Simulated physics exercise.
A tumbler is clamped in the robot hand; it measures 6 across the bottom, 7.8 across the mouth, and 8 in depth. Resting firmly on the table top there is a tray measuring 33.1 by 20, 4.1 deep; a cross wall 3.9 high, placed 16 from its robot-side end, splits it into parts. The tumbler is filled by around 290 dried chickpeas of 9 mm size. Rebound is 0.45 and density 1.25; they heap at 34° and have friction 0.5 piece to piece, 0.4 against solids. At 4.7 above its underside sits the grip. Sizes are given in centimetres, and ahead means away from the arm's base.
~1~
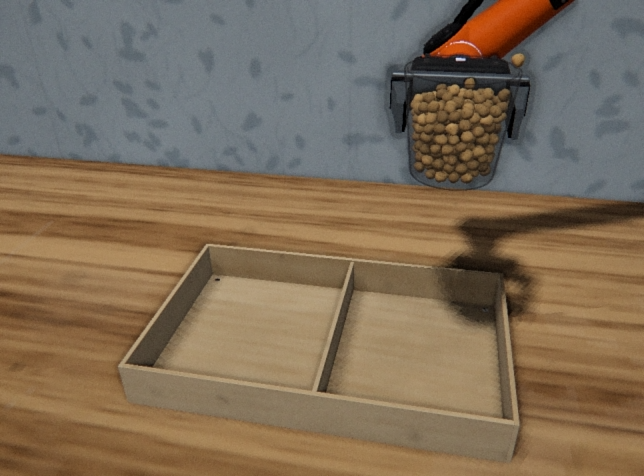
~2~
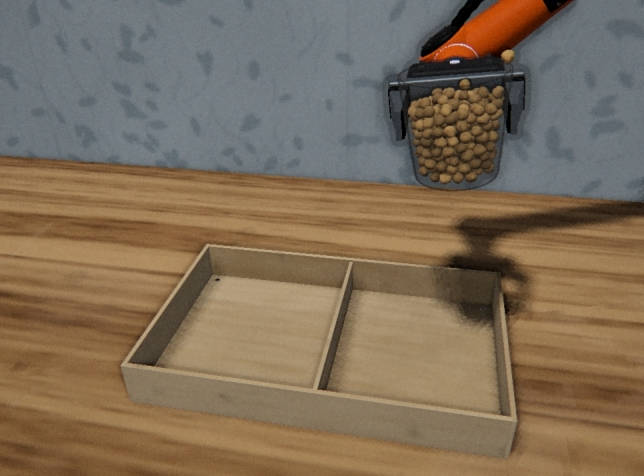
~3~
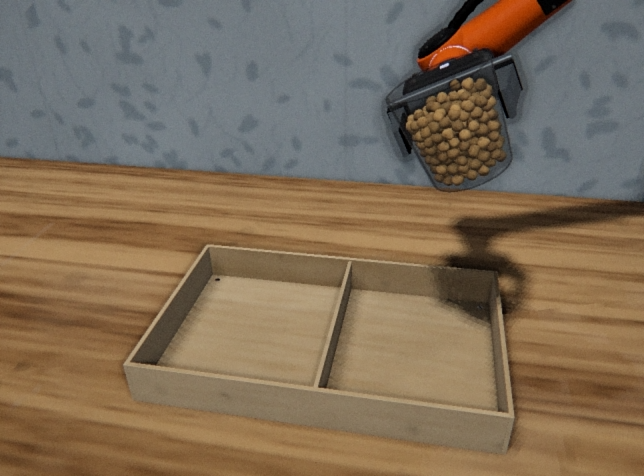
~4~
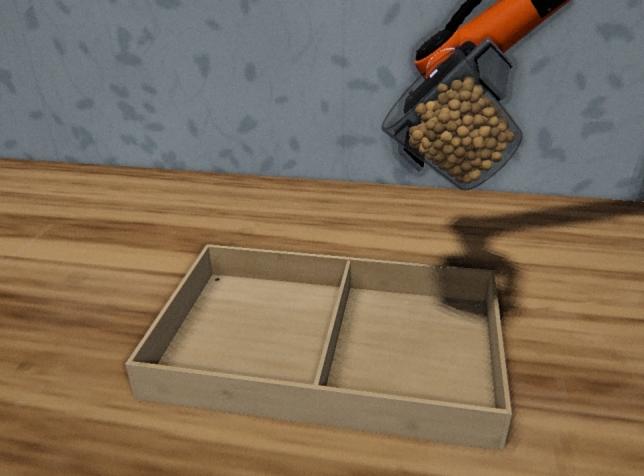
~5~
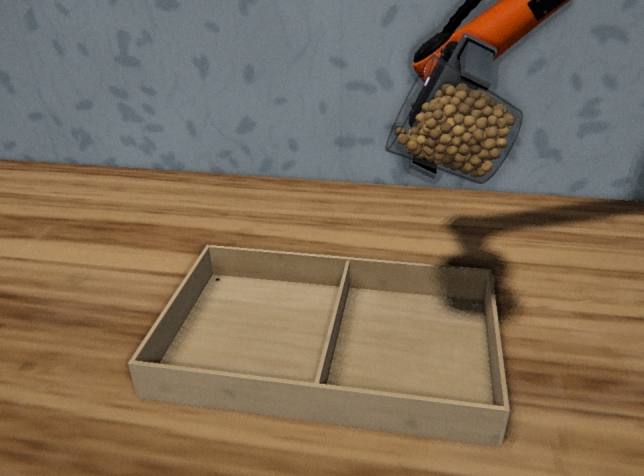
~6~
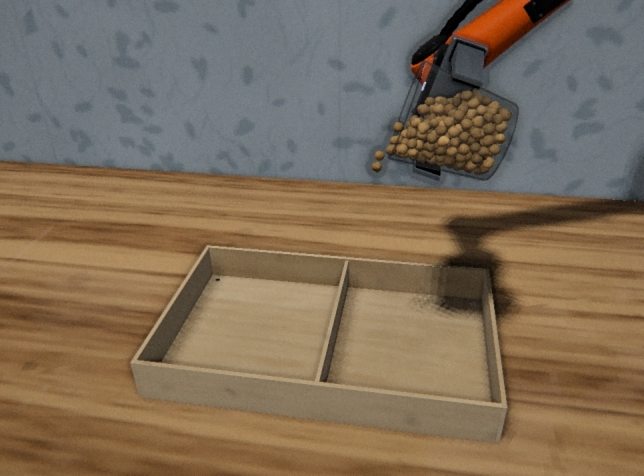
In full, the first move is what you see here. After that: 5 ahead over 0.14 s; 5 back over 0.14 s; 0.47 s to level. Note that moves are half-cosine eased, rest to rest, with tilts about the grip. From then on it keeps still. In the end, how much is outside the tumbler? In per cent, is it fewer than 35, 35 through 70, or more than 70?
35 through 70 per cent.
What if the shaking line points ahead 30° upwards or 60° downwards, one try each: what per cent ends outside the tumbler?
First try about 60 %, second try about 5 %.
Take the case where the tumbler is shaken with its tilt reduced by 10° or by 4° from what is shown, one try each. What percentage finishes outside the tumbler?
About 30 per cent for the first try and 40 per cent for the second.
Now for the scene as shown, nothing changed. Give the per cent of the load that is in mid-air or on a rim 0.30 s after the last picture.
Around 44 per cent of the load.
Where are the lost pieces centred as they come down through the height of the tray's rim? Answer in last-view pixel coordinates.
(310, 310).
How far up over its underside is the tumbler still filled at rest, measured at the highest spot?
I'd put it at close to 6.0 centimetres.
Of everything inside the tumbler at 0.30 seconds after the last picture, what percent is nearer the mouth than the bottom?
About 60 percent.
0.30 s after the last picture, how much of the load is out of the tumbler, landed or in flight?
I'd say some 45 percent.
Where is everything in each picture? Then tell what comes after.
In the first frame, tumbler middle at (456, 125), level; upper third of the load around (459, 108), from x 415 to 520, top at y 60; 292 in the tumbler.
In the second frame, tumbler middle at (455, 127), tilted 7° forward; upper third of the load around (463, 109), from x 415 to 510, top at y 55.
In the third frame, tumbler middle at (456, 127), tilted 25° forward; upper third of the load around (464, 111), from x 410 to 500, top at y 85.
In the fourth frame, tumbler middle at (456, 127), tilted 48° forward; upper third of the load around (464, 109), from x 415 to 510, top at y 80.
In the fifth frame, tumbler middle at (456, 126), tilted 66° forward; upper third of the load around (461, 111), from x 400 to 510, top at y 90.
In the sixth frame, tumbler middle at (454, 127), tilted 73° forward; upper third of the load around (466, 115), from x 375 to 505, top at y 95; 290 in the tumbler, 2 in flight or on a rim.
Then, 0.30 s after the last picture, tilted 73° forward, highest piece 25 above the table; 157 in the tumbler, 4 in the far-side part, 2 in the robot-side part, 129 in flight or on a rim.
Then, 0.60 s after the last picture, tilted 17° forward, highest piece 28 above the table; 144 in the tumbler, 98 in the far-side part, 44 in the robot-side part, 3 on the table or floor, 3 in flight or on a rim.
Then, 0.95 s after the last picture, level, highest piece 27 above the table; 144 in the tumbler, 99 in the far-side part, 46 in the robot-side part, 3 on the table or floor.
Then, 2.00 s after the last picture, level, highest piece 27 above the table; 144 in the tumbler, 99 in the far-side part, 46 in the robot-side part, 3 on the table or floor.
Final count, 144 in the tumbler, 99 in the far-side part, 46 in the robot-side part, 3 on the table or floor. That is 51 % outside the tumbler.
